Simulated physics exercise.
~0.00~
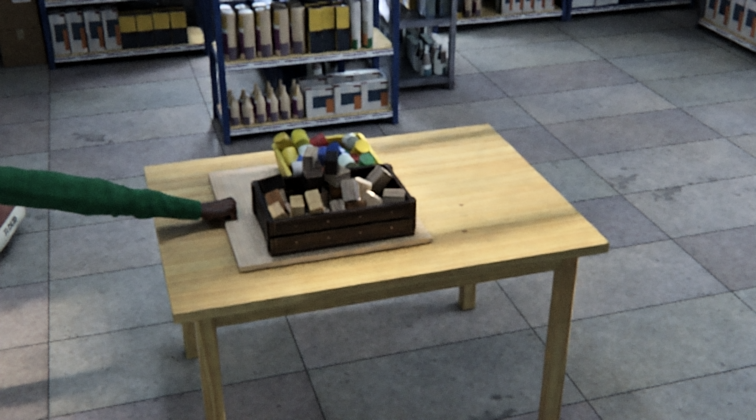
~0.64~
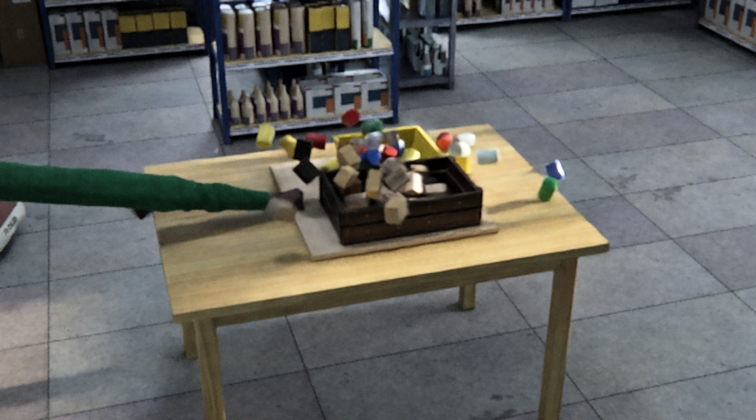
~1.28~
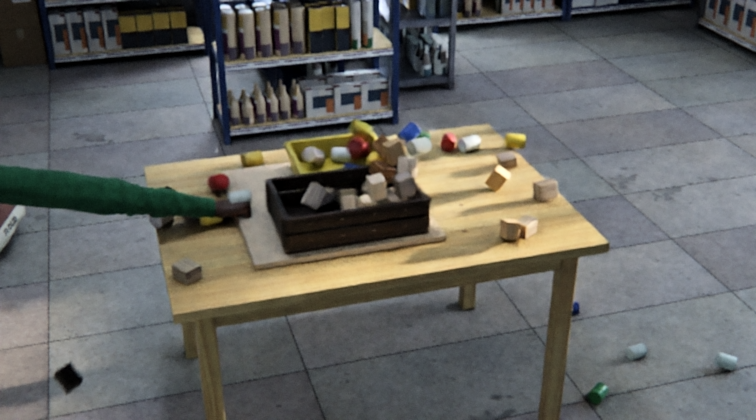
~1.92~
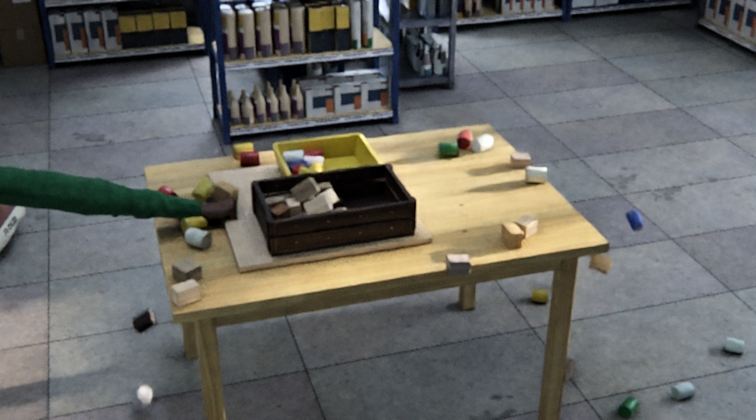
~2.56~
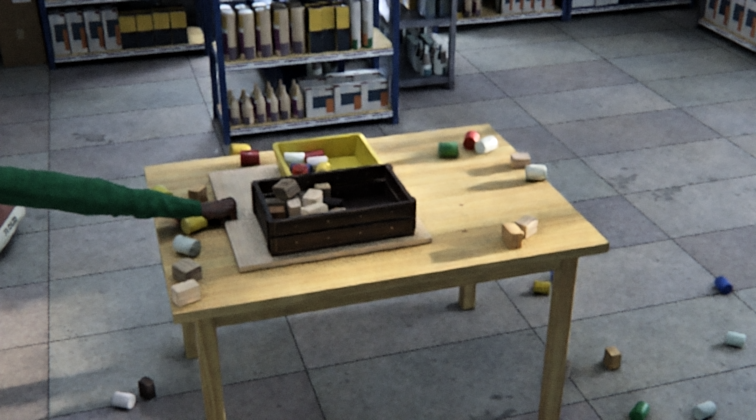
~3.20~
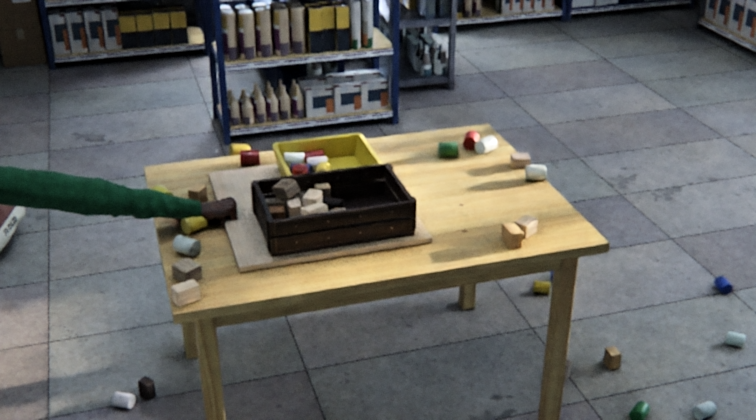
The video shows a green arm-like shape shaking a board holding a yellow tray of colourful cylinders and a dark wooden tray of blocks side to side on a table, scattering pieces across the table and floor until everything rests, with some pieces still in both trays.
